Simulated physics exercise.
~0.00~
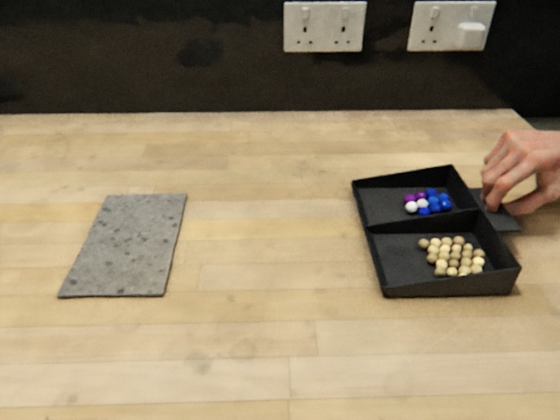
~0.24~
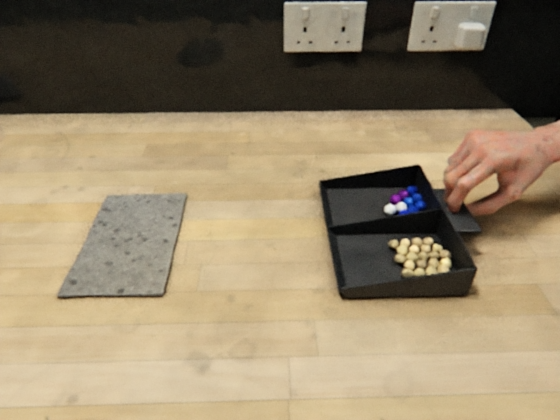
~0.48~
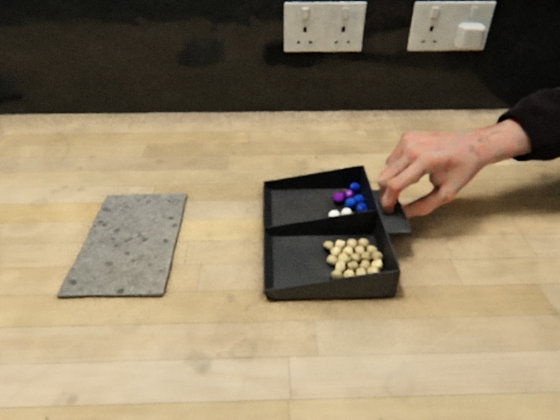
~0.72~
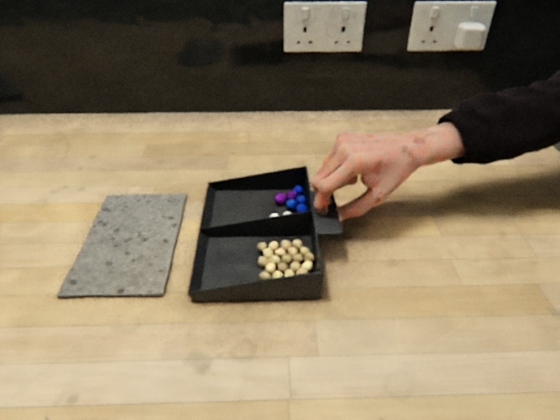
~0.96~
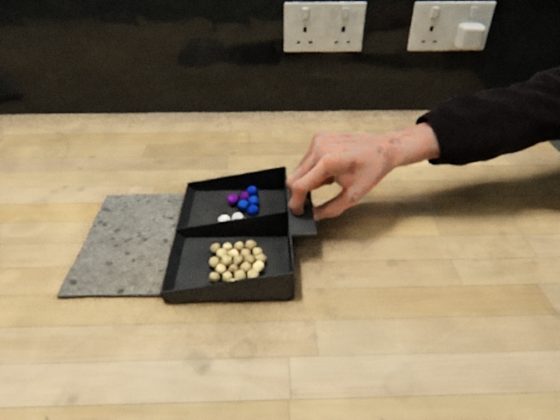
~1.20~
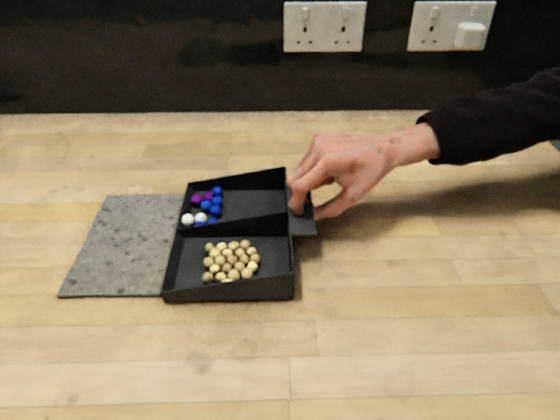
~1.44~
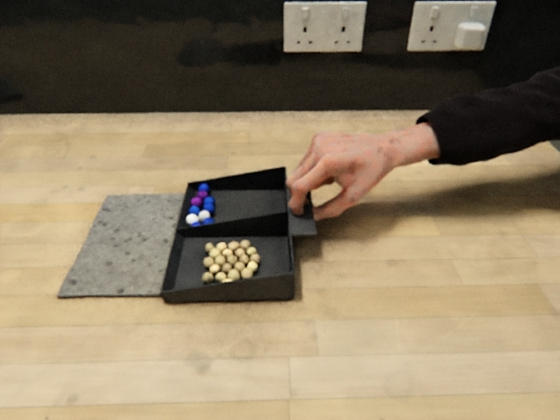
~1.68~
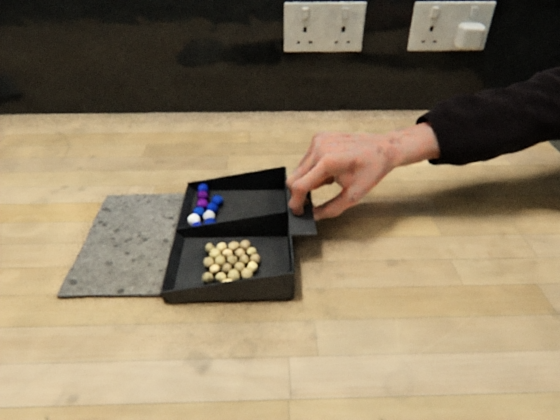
The video shows a hand sliding a black two-part tray of blue, purple and white beads and pale beads left across a wooden surface until it stops at a speckled grey slab. The beads shift left, the coloured ones farther, and all settle inside their compartments.
